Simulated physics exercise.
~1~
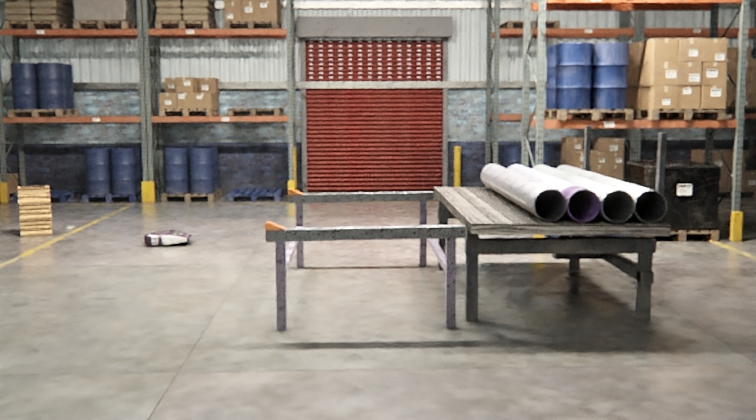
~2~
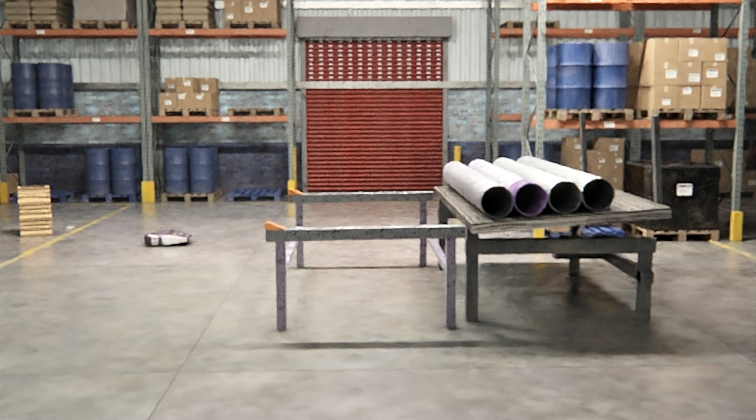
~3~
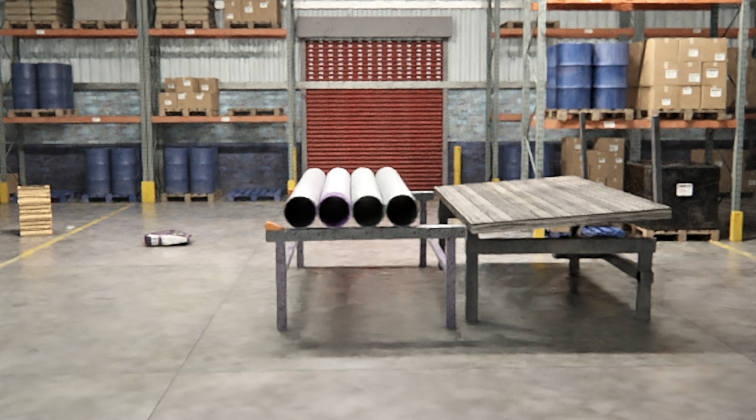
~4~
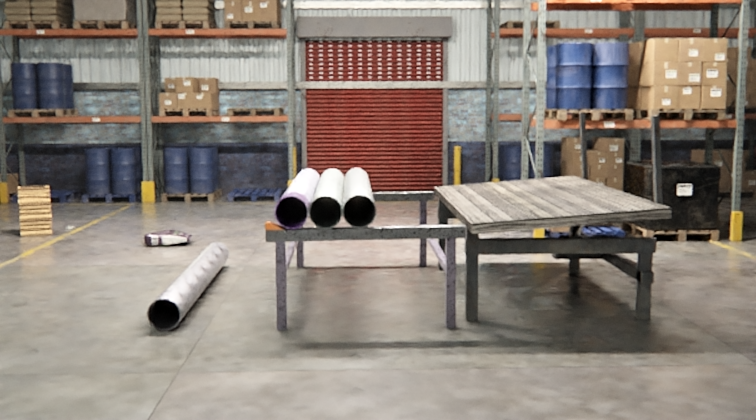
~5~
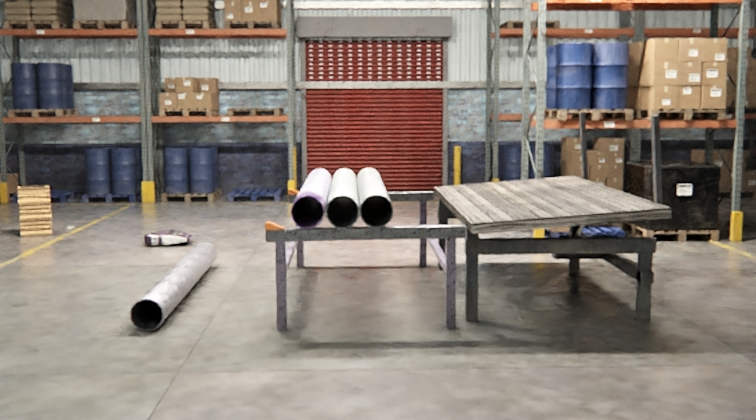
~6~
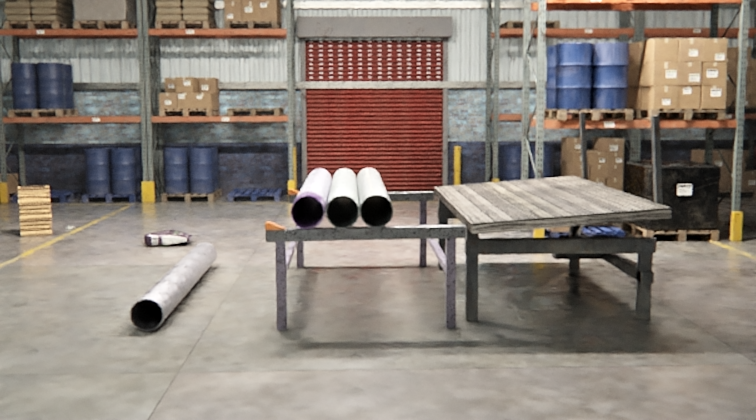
In a warehouse with tall shelving and a red shutter door, four hollow pipes, one of them purple, lie side by side on a wooden deck to the right of a low metal rack. The deck tips down towards the left, and the pipes begin rolling that way. All four cross onto the rack's rails and bunch together near its far end. The leading pale pipe goes over the stop and lands on the floor at the left. The purple pipe stays inside the stop, shifts slightly back to the right, and rests with the other two on the rack.
